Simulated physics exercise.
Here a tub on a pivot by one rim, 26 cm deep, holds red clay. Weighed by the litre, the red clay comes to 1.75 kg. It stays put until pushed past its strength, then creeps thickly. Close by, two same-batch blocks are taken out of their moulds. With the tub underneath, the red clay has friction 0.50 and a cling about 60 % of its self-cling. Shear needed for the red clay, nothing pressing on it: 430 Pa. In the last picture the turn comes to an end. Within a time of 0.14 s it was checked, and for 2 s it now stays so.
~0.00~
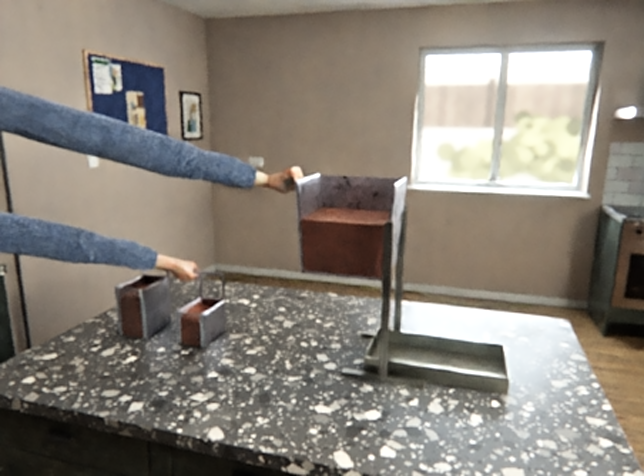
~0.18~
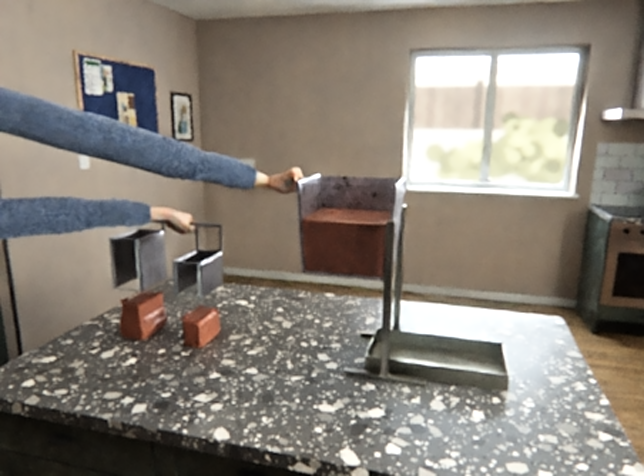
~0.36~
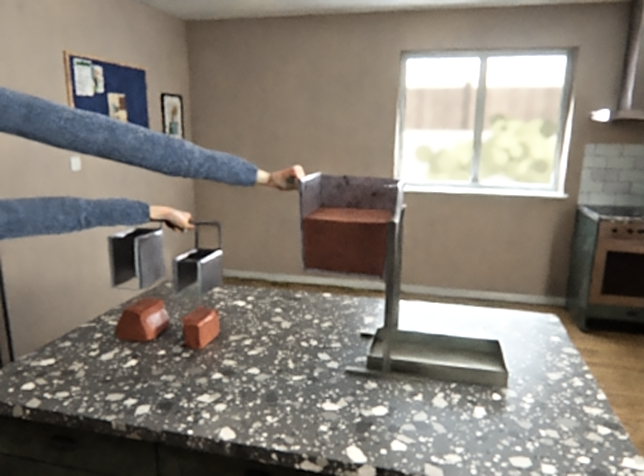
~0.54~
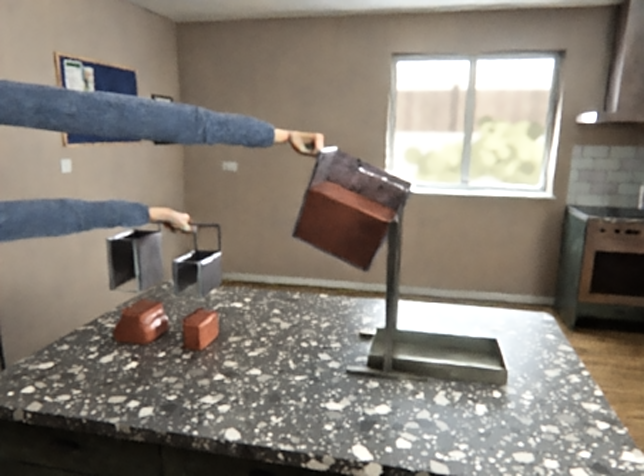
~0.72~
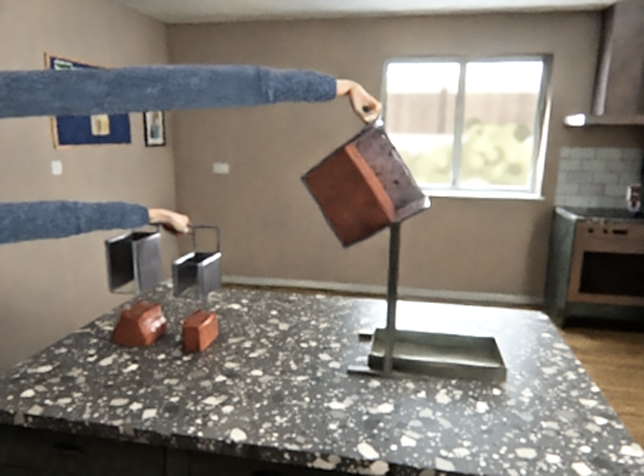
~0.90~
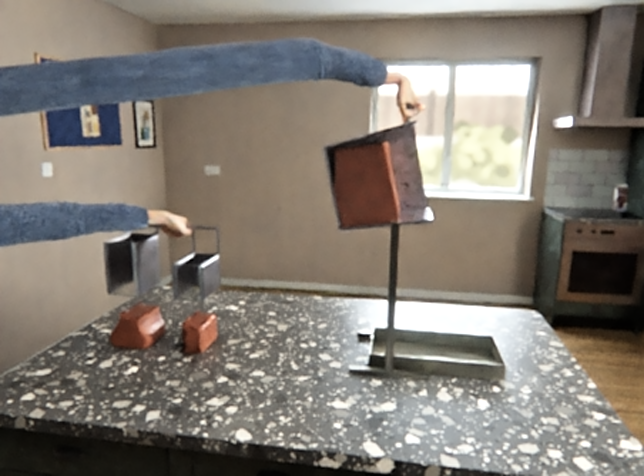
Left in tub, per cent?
94 %.
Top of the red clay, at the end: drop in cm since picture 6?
Roughly 8 cm.
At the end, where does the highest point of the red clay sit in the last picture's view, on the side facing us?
(375, 171).
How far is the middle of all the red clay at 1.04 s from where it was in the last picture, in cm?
Distance: About 4 cm.
After 1.04 s, the tub is at 78 degrees and holds 100 %.
After 1.21 s, the tub is at 78 degrees and holds 98 %.
After 1.38 s, the tub is at 78 degrees and holds 95 %.
After 1.55 s, the tub is at 78 degrees and holds 94 %.
After 2.90 s, at the end, the tub is at 78 degrees and holds 94 %.
